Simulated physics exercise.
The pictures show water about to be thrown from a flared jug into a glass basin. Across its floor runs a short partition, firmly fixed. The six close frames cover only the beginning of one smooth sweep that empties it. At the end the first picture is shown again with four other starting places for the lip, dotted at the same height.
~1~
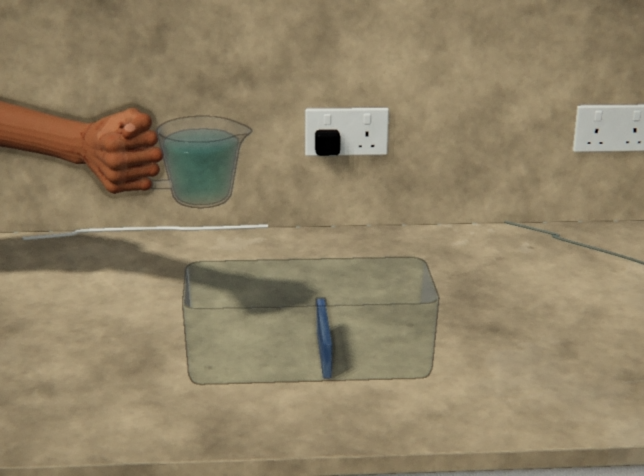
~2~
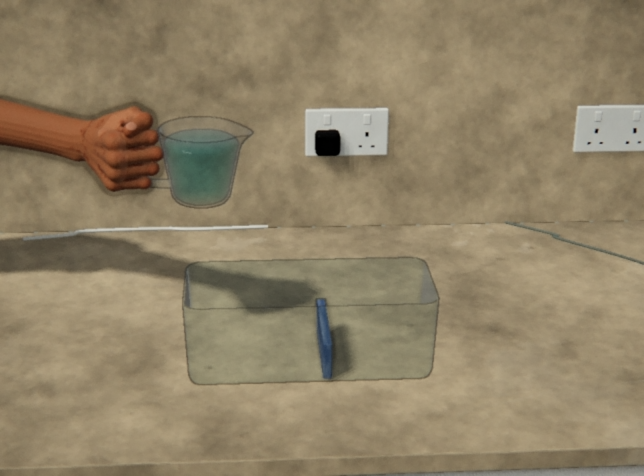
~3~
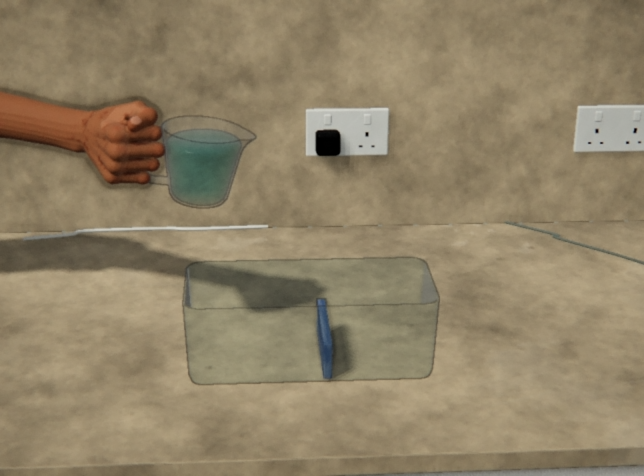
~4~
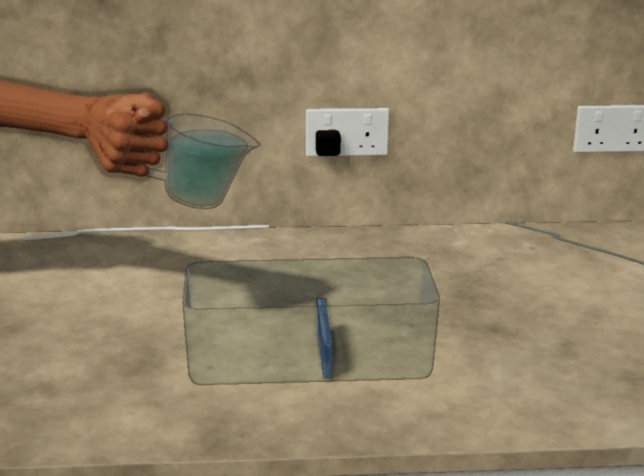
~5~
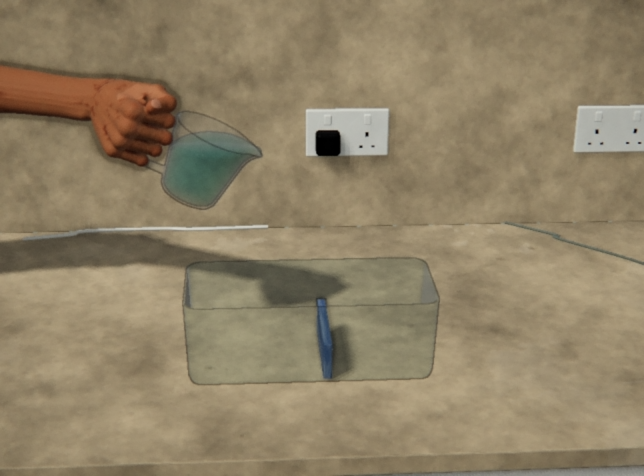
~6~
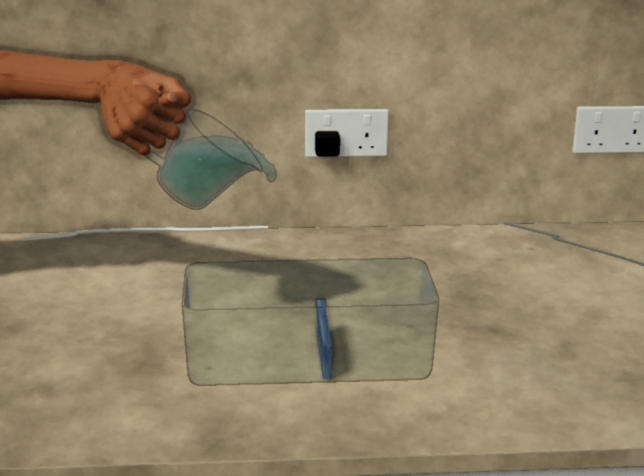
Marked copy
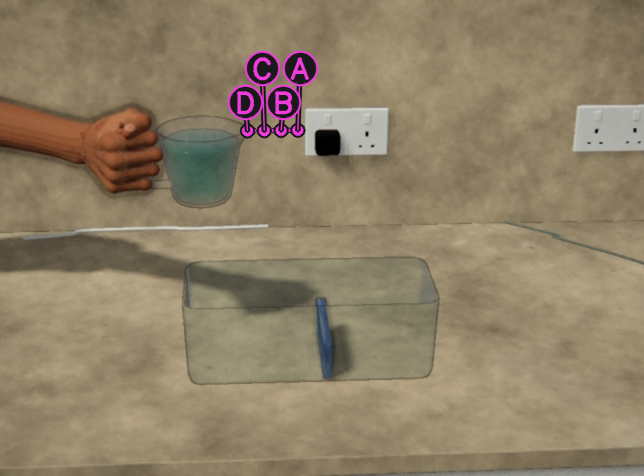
On a stone-like countertop beneath wall sockets, a hand holds a flared jug of blue-green water up and left of a glass basin with a short blue partition, then gradually tilts it rightward until water just passes the lip.
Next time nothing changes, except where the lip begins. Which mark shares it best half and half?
Best: B.
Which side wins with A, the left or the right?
More ends on the right.
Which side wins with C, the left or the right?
The left one.
On the marked copy, A at (297, 130); B at (281, 130); C at (264, 130); D at (247, 130).
For dot A, about 21 % ends left of the wall and 78 % right of it.
For dot B, about 46 % ends left of the wall and 52 % right of it.
For dot C, about 76 % ends left of the wall and 21 % right of it; 3 % is lost outside.
For dot D, about 91 % ends left of the wall and 4 % right of it; 5 % is lost outside.
